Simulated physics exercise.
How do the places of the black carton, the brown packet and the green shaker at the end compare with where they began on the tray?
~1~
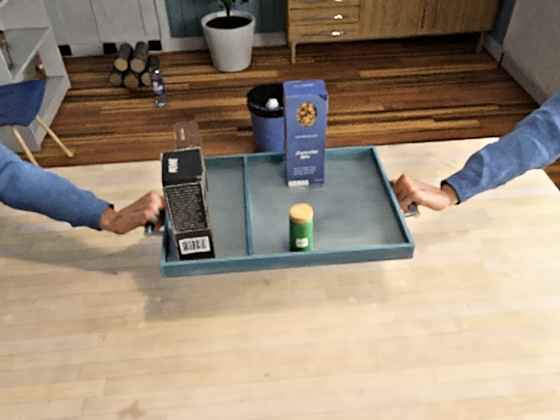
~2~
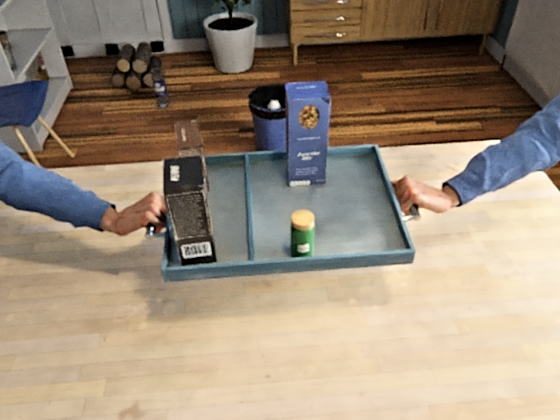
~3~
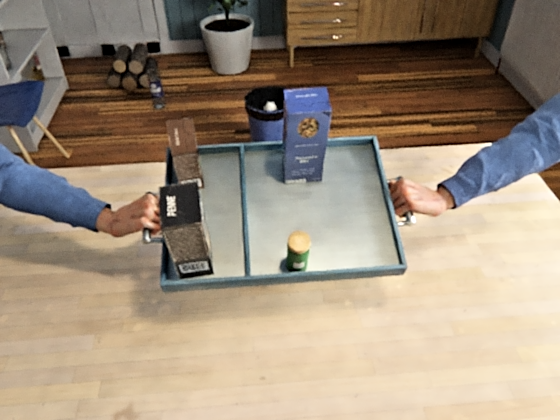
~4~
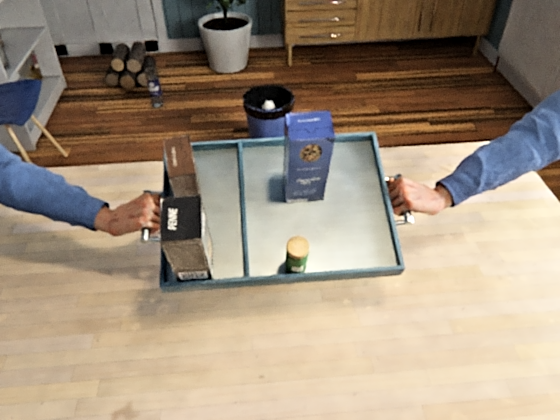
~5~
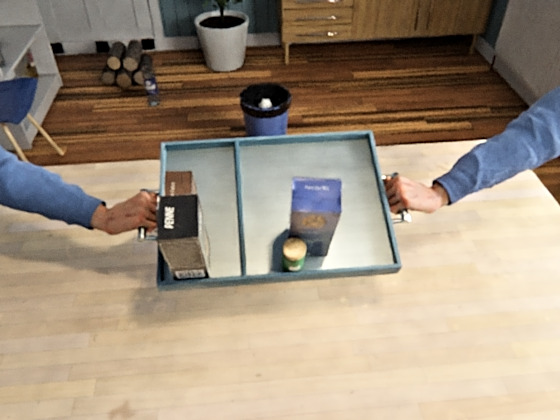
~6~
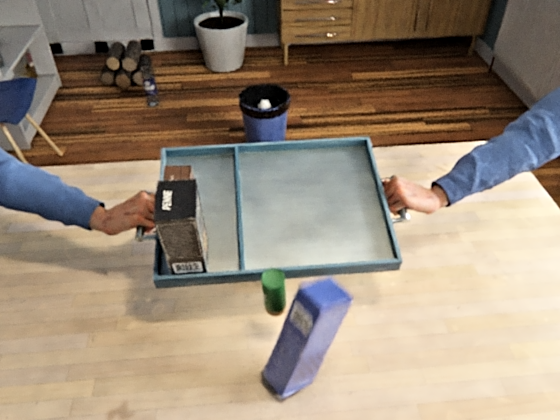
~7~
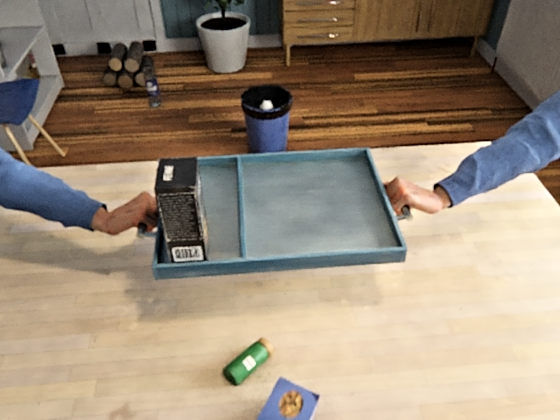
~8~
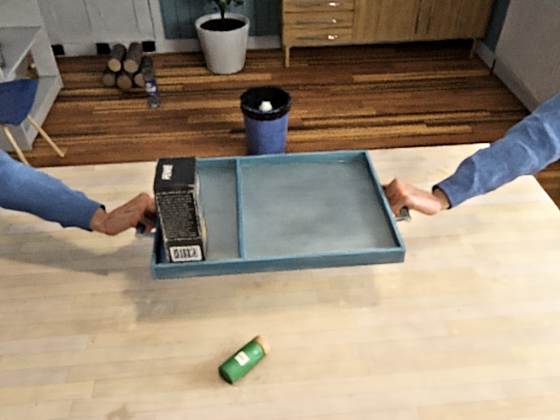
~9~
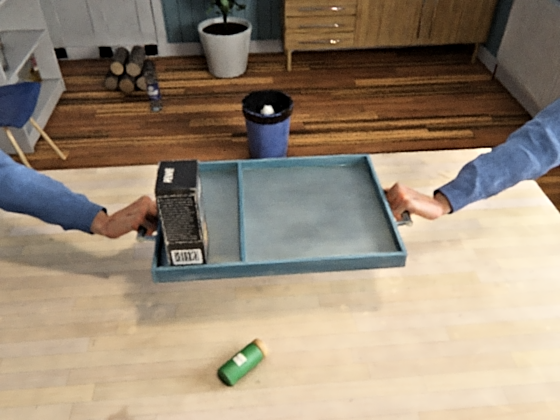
The black carton is still in its spot at the near left of the tray, while the brown packet has shifted forward behind it. The green shaker has left its place and lies on its side on the table.
